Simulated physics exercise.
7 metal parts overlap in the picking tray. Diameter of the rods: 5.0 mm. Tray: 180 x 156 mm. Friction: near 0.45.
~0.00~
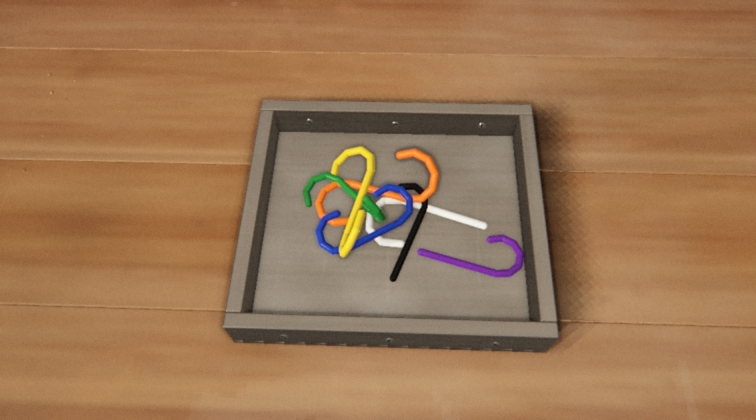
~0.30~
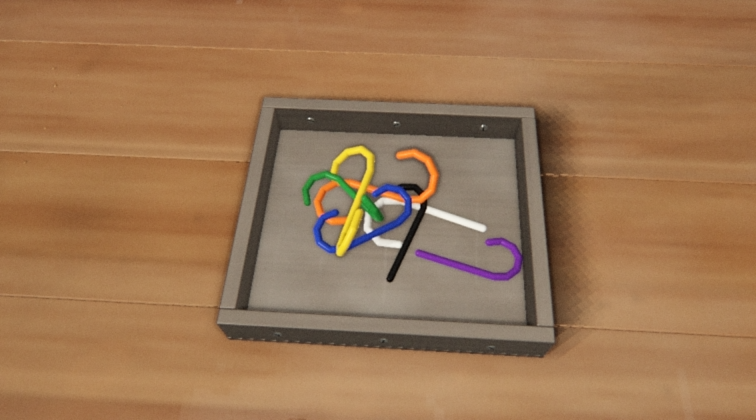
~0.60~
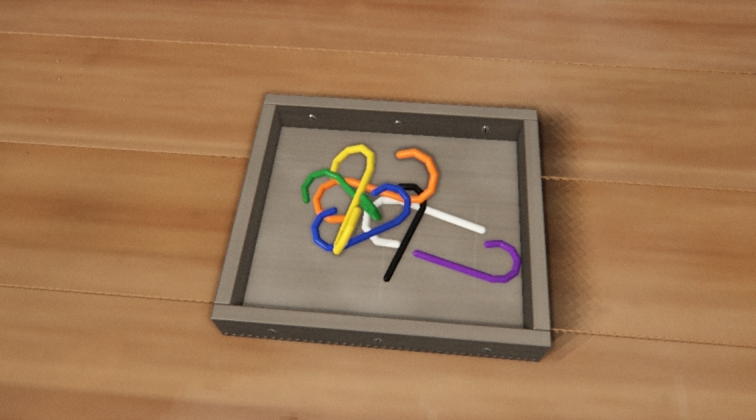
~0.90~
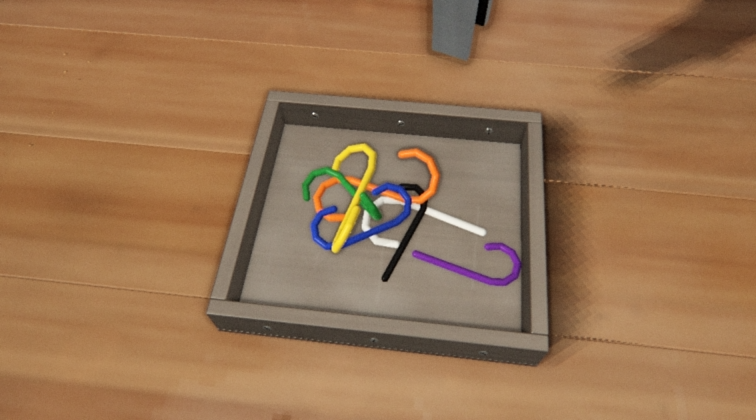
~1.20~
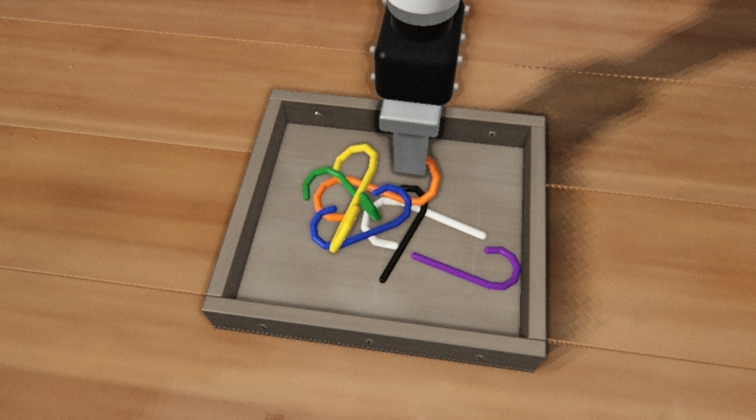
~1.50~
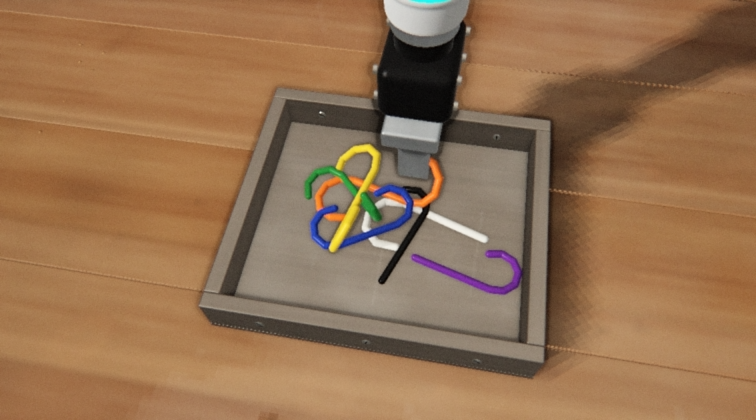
A robotic gripper came down from the top over a gray tray of tangled, colorful hooks and closed on the orange one, while the hooks stayed still and the view shifted slightly.
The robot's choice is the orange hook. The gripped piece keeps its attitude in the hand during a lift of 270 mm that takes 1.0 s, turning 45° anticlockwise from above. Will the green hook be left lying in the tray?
It gets picked up too.
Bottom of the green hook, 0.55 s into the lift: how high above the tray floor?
Height: Approx. 100 mm.
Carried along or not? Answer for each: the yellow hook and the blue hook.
As I see it, the yellow hook rides along and the blue hook is left in place.
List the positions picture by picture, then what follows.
The first picture shows fingers out of view, 209 mm above the grip; green hook from (367, 199) to (309, 204), passing over white hook, over orange hook, over and under yellow hook; orange hook from (350, 221) to (400, 155), passing over white hook, over black hook, under blue hook.
The second picture shows fingers out of view, 209 mm above the grip; white hook from (399, 244) to (483, 228), passing under orange hook, under blue hook, under green hook; orange hook from (348, 220) to (400, 155), passing over white hook, over black hook, under blue hook.
The third picture shows fingers out of view, 195 mm above the grip; green hook from (363, 197) to (306, 200), passing over white hook, over orange hook, over and under yellow hook; blue hook from (375, 193) to (334, 211), passing over white hook, over black hook, over orange hook.
The fourth picture shows fingers (463, 18) 104 mm above the grip; black hook from (390, 194) to (385, 278), passing under orange hook, under blue hook; yellow hook from (334, 174) to (357, 210), passing over blue hook, over and under green hook.
The fifth picture shows fingers (414, 142) 13 mm above the grip; purple hook from (488, 250) to (415, 256).
The sixth picture shows fingers (416, 156) closed on the orange hook; green hook from (364, 195) to (309, 196); orange hook from (347, 218) to (406, 156).
After 1.80 s, lowest point more than 20 mm over the tray floor, orange hook 58 mm.
After 2.05 s, lowest point more than 20 mm over the tray floor, orange hook 159 mm, green hook 103 mm, yellow hook 82 mm.
After 2.50 s, lowest point more than 20 mm over the tray floor, orange hook 272 mm, green hook 217 mm, yellow hook 196 mm.
End, hanging orange hook 272 mm, green hook 217 mm, yellow hook 196 mm; the other 4 are down.
